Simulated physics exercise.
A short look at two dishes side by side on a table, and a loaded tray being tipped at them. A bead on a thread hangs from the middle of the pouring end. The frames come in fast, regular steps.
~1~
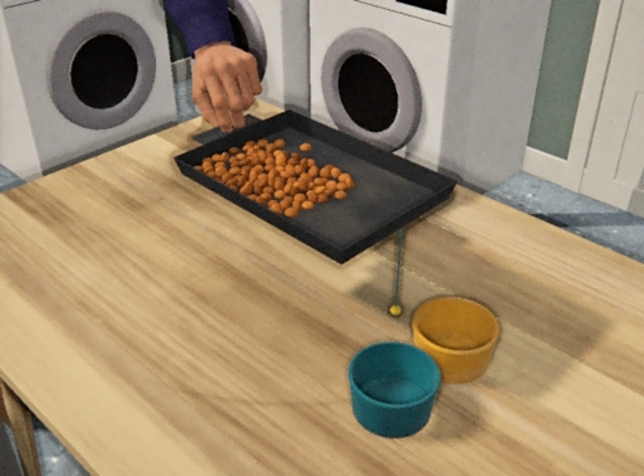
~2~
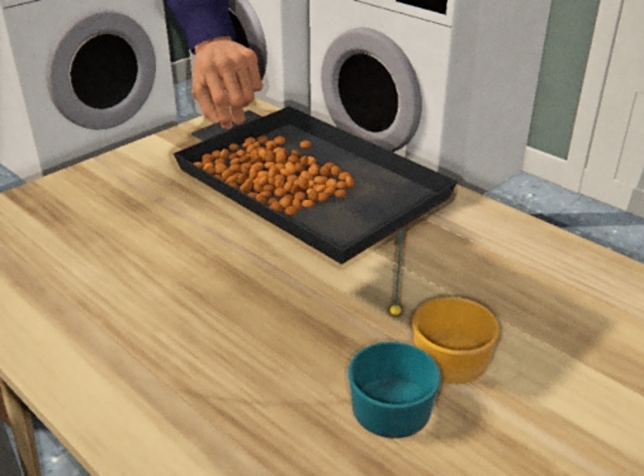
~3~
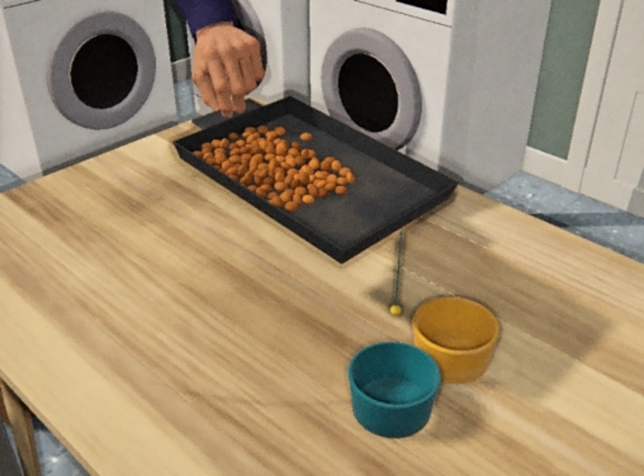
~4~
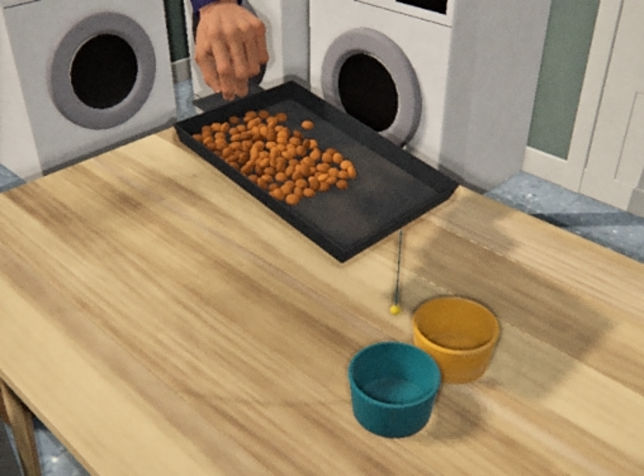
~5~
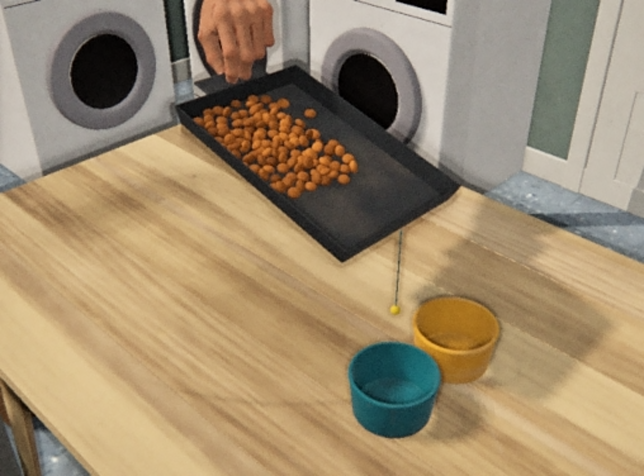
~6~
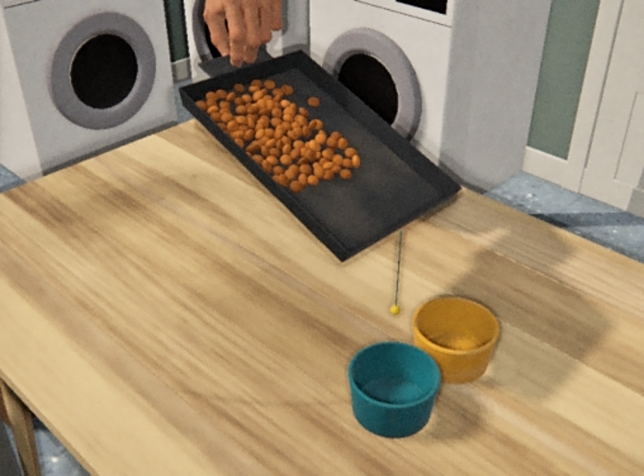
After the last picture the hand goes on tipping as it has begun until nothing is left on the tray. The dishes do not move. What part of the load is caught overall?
The two hold over half of the load.
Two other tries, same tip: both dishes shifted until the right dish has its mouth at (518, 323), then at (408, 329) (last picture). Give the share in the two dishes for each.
Near 20 % and 30 %.
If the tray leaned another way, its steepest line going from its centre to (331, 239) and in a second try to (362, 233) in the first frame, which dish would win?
At the first place the left one, at the second the left-hand dish.
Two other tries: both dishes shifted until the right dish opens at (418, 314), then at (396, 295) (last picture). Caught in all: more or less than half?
In turn: The smaller part; the smaller part.
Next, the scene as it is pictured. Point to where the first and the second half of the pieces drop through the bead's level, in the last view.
Early half (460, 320), late half (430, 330).
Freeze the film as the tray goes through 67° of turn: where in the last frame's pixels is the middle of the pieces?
Around (407, 220).
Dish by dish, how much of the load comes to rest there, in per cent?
For the left dish some 30 %, for the right dish some 40 %.
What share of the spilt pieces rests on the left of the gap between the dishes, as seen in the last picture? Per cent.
Roughly 30 in a hundred.
Soon after the last picture, tray tipped steeply; most on the tray; about a quarter in the air.
A little later, tray tipped past a quarter turn; about a quarter on the tray; about a quarter in the left dish; about a quarter in the right dish; a small part outside both; a small part in the air.
Later still, tray tipped past a quarter turn; about a third in the left dish; about half in the right dish; about a quarter outside both.
At rest, tray tipped past a quarter turn; about a third in the left dish; about half in the right dish; about a quarter outside both.
